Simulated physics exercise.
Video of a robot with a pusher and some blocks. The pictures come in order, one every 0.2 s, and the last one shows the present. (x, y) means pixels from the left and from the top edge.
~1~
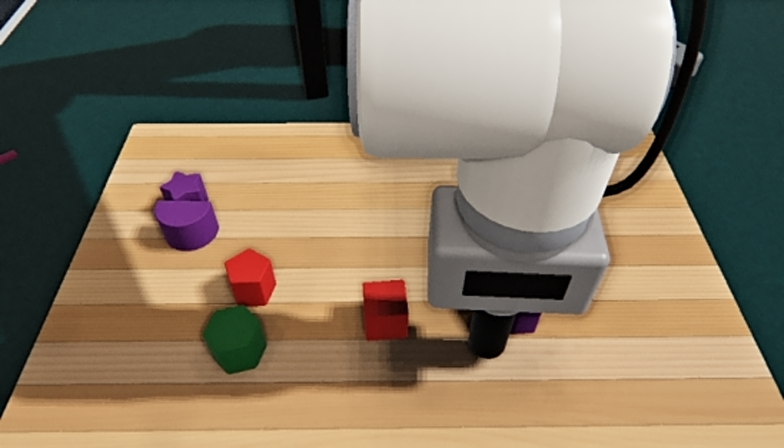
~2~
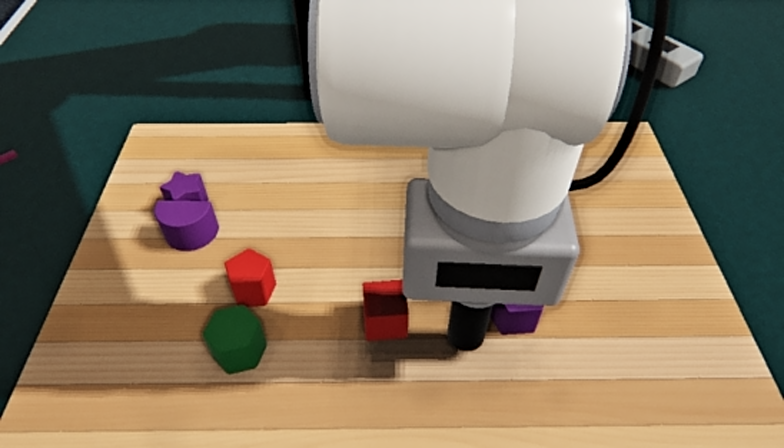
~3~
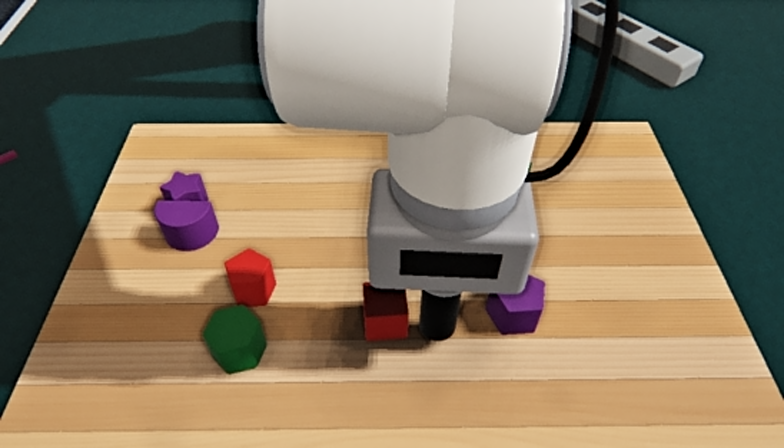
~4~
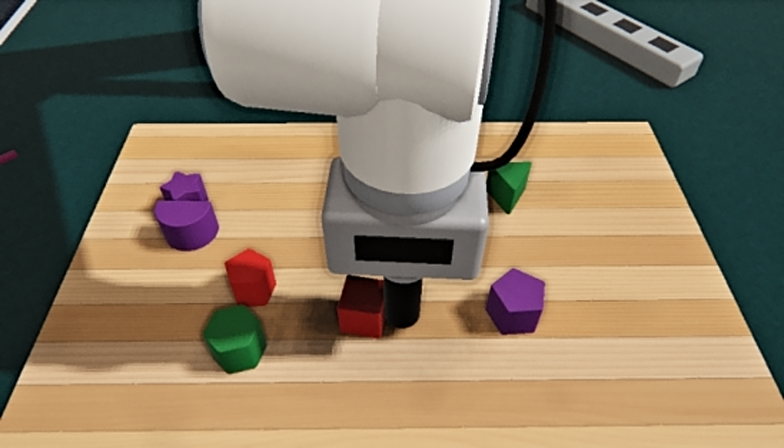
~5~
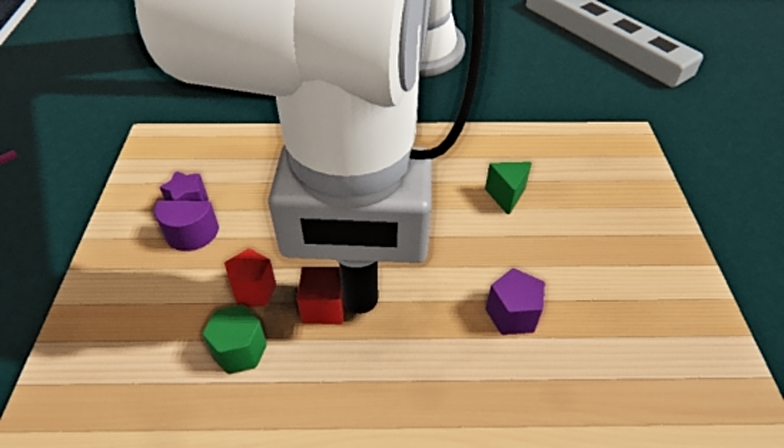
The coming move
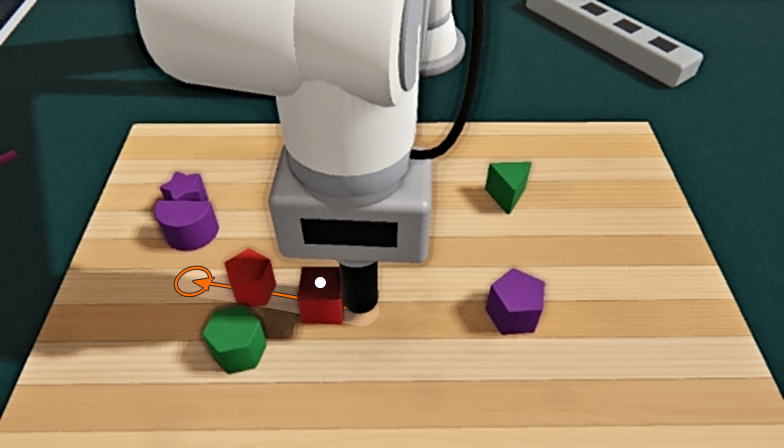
At first, a robot arm's dark pusher stands to the right of a red block on a wooden table scattered with purple, red and green blocks. The arm moves left, closing the gap, then pushes the red block leftward toward the red pentagon, while the other blocks stay still.
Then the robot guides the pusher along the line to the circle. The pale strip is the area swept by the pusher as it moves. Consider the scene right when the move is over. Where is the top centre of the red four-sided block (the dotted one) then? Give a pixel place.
The centre of its top face lies at (146, 252).
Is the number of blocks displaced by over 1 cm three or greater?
No, that is not how it ends up.
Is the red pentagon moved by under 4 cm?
Short answer: No.
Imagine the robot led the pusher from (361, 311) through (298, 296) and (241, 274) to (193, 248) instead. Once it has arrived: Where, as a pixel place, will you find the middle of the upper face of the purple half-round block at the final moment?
I'd place it at (164, 202), taking the centre of its top.
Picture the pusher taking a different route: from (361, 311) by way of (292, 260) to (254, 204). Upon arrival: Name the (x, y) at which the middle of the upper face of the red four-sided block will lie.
The middle of its top is at (279, 275).
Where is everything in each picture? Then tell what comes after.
Lower end of the pusher (487, 343), tops of blocks, purple half-round block (180, 211), red pentagon (247, 266), red four-sided block (385, 298), in the first frame.
Pusher (466, 336), blocks as before, in the second frame.
Pusher (437, 326), blocks as before, in the third frame.
Pusher (402, 314), red four-sided block (363, 294), in the fourth frame.
Pusher (361, 299), purple half-round block (180, 211), red pentagon (247, 266), red four-sided block (320, 283), in the fifth frame.
The drawn path runs straight from (361, 311) to (193, 281); the dot is on the red four-sided block.
The first path, step by step. One third of the way, pusher (301, 287); red pentagon (223, 261); red four-sided block (260, 271).
Two thirds of the way, pusher (244, 278); red pentagon (166, 251); red four-sided block (203, 261).
At the end, pusher (188, 269); purple half-round block not moved; red pentagon (111, 242); red four-sided block (146, 252).
